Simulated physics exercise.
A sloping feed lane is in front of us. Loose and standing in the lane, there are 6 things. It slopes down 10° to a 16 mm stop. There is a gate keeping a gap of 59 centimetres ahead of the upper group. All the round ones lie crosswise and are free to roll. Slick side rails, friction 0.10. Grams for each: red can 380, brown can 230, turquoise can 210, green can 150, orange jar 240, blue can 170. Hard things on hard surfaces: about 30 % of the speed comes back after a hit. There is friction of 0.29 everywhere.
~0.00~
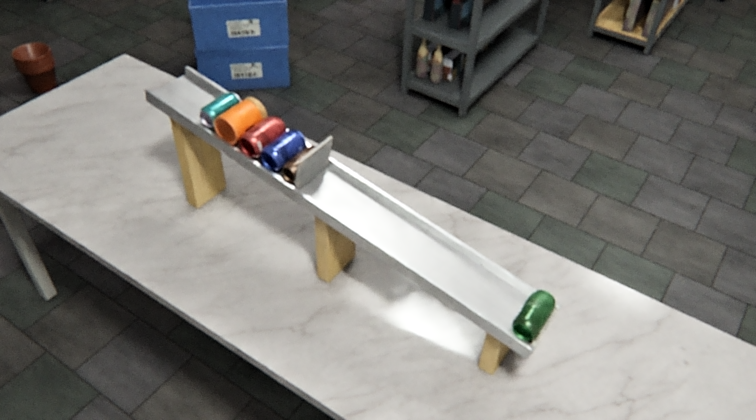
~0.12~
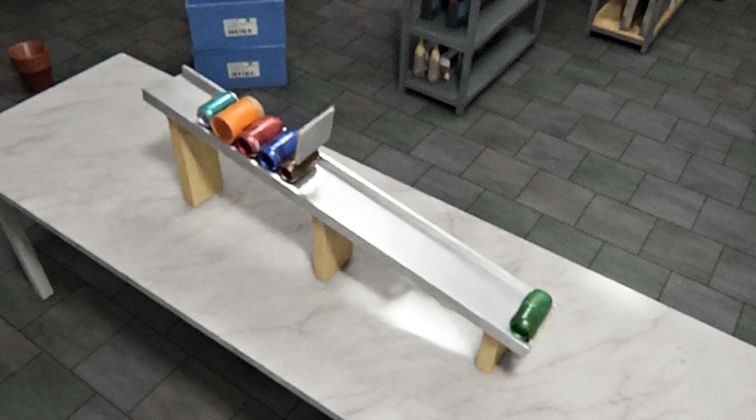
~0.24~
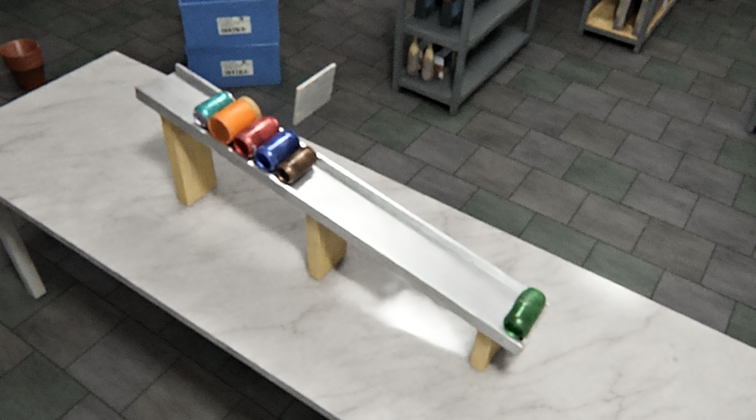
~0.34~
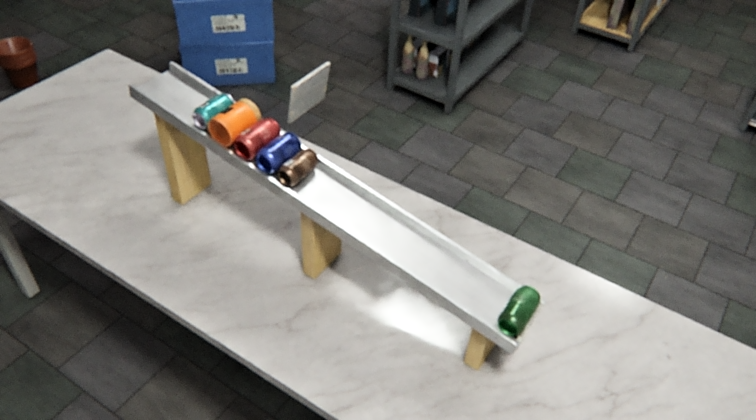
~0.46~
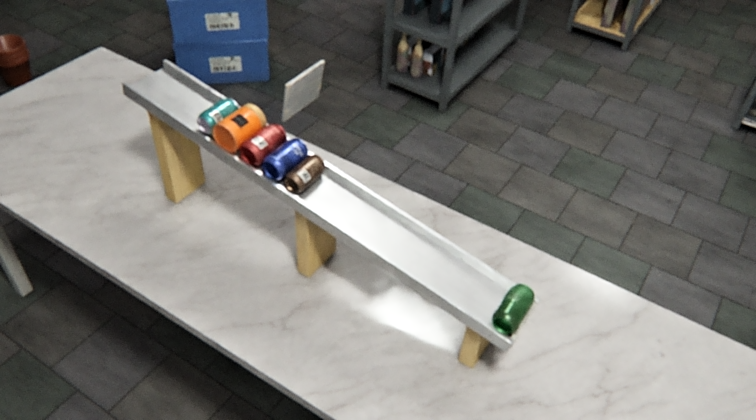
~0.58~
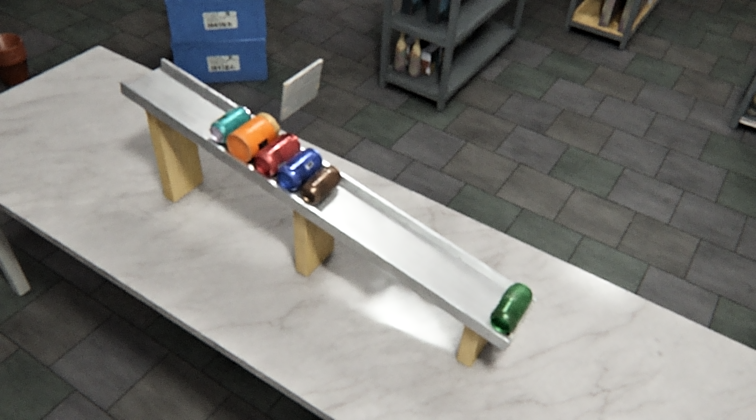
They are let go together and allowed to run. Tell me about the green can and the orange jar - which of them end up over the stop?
Result: Green can: Escapes the lane; orange jar: Is kept in the lane.
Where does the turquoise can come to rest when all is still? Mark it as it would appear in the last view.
Roughly at (433, 257) in the last picture.
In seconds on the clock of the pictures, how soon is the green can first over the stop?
Roughly at the 1.2 s mark.
After 1.08 s, leader 14 cm from the stop; orange jar near (374, 215); green can near (511, 308).
After 1.58 s, brown can and green can now over the stop; orange jar stopped near (458, 274); red can stopped.
At rest (3.4 s), over the stop, brown can and green can; the other 4 in the lane. In the last view, orange jar near (458, 274).
